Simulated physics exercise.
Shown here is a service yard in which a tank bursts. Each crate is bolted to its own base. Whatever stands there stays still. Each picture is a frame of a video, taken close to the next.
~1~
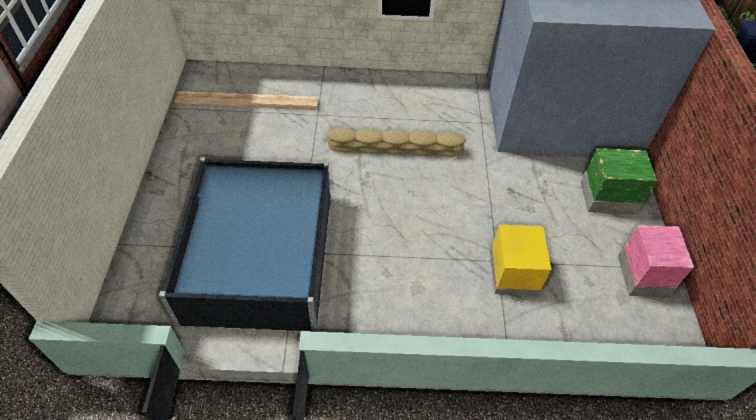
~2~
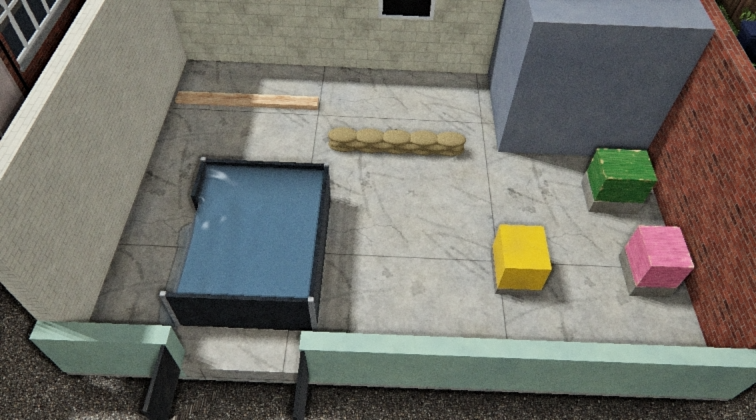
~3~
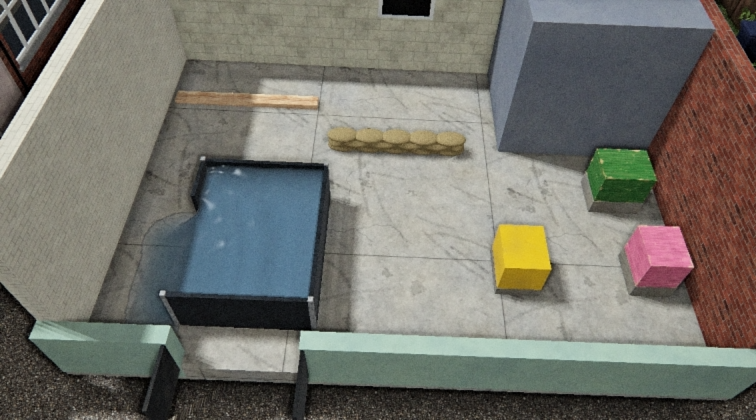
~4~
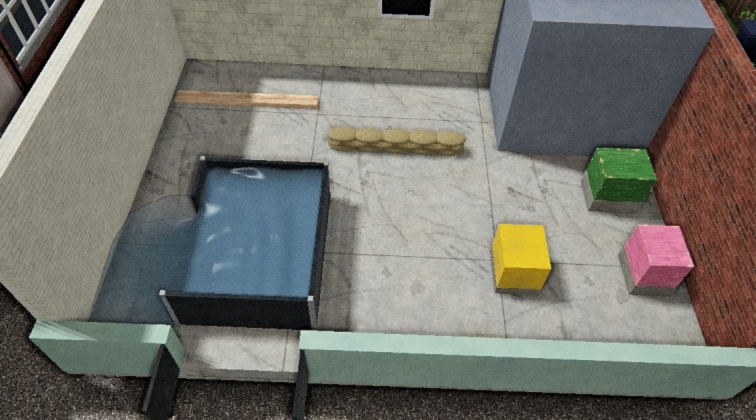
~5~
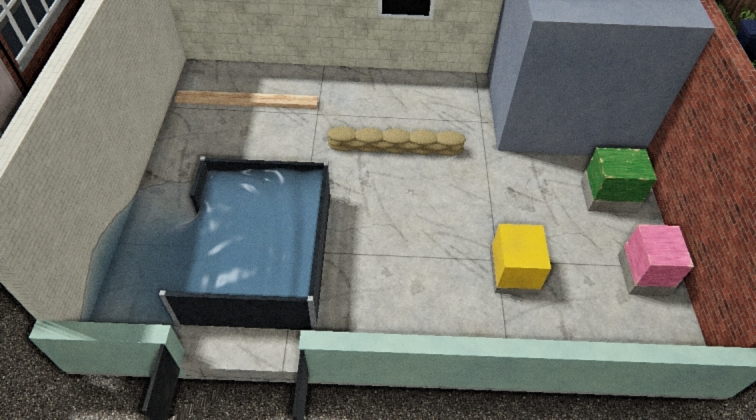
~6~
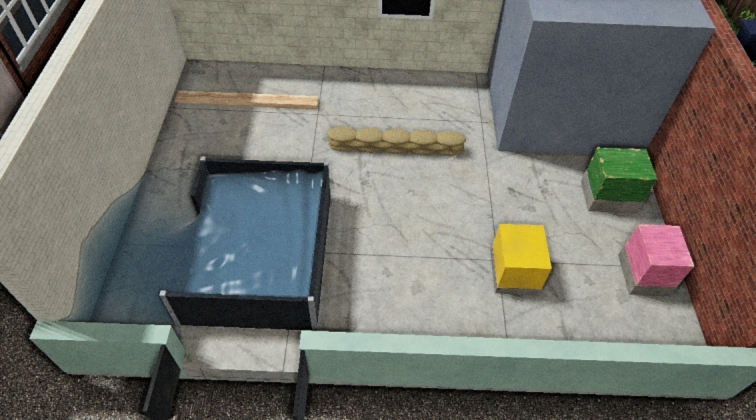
The clip opens on a walled yard with a square tank of still blue water at left, a row of sandbags, a plank and yellow, green and pink blocks. The tank's left side gives way and water pours out across the paving, then reaches the pale left wall and washes up against it.
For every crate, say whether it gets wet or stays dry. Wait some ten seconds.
Yellow crate: Dry; pink crate: Dry; green crate: Dry.
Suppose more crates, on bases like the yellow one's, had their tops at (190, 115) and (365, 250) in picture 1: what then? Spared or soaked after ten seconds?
In the listed order, the first crate gets reached while the second remains untouched.
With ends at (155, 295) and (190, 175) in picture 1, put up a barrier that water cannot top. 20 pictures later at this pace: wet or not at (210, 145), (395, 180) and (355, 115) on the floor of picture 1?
Taking the three spots in order: Soaked, spared, soaked.
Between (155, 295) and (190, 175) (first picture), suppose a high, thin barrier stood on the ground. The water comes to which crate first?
My answer: The yellow one.
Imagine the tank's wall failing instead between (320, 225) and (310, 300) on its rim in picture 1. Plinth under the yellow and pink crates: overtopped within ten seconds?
Taking them in turn, the yellow is overtopped and the pink is overtopped.
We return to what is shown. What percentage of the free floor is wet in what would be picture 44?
I'd say close to 65 per cent.
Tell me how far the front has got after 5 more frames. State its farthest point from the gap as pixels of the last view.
The front should reach about (170, 106).
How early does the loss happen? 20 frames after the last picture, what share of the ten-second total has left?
Some 50 per cent.
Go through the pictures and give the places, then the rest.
The first frame shows the tank at (253, 227) is whole and still.
In the second frame, water pours out at (190, 262) and has run to a hidden place.
In the third frame, water pours out at (191, 264) and has run to a hidden place.
In the fourth frame, water pours out at (191, 265) and has run to (127, 221).
In the fifth frame, the front is at (137, 194), out from the gap at (191, 265).
In the sixth frame, water pours out at (192, 265) and has run to (143, 178).
A moment on, water covers 15 % of the floor; the yellow crate not reached, the pink crate not reached, the green crate not reached.
Next, water covers 30 % of the floor; the yellow crate not reached, the pink crate not reached, the green crate not reached.
Then, water covers 50 % of the floor; the yellow crate water round its plinth, the pink crate not reached, the green crate not reached.
Later, water covers 65 % of the floor; the yellow crate water round its plinth, the pink crate water round its plinth, the green crate water round its plinth.
In the end, water covers 90 % of the floor; the yellow crate stayed above the water, the pink crate stayed above the water, the green crate stayed above the water.
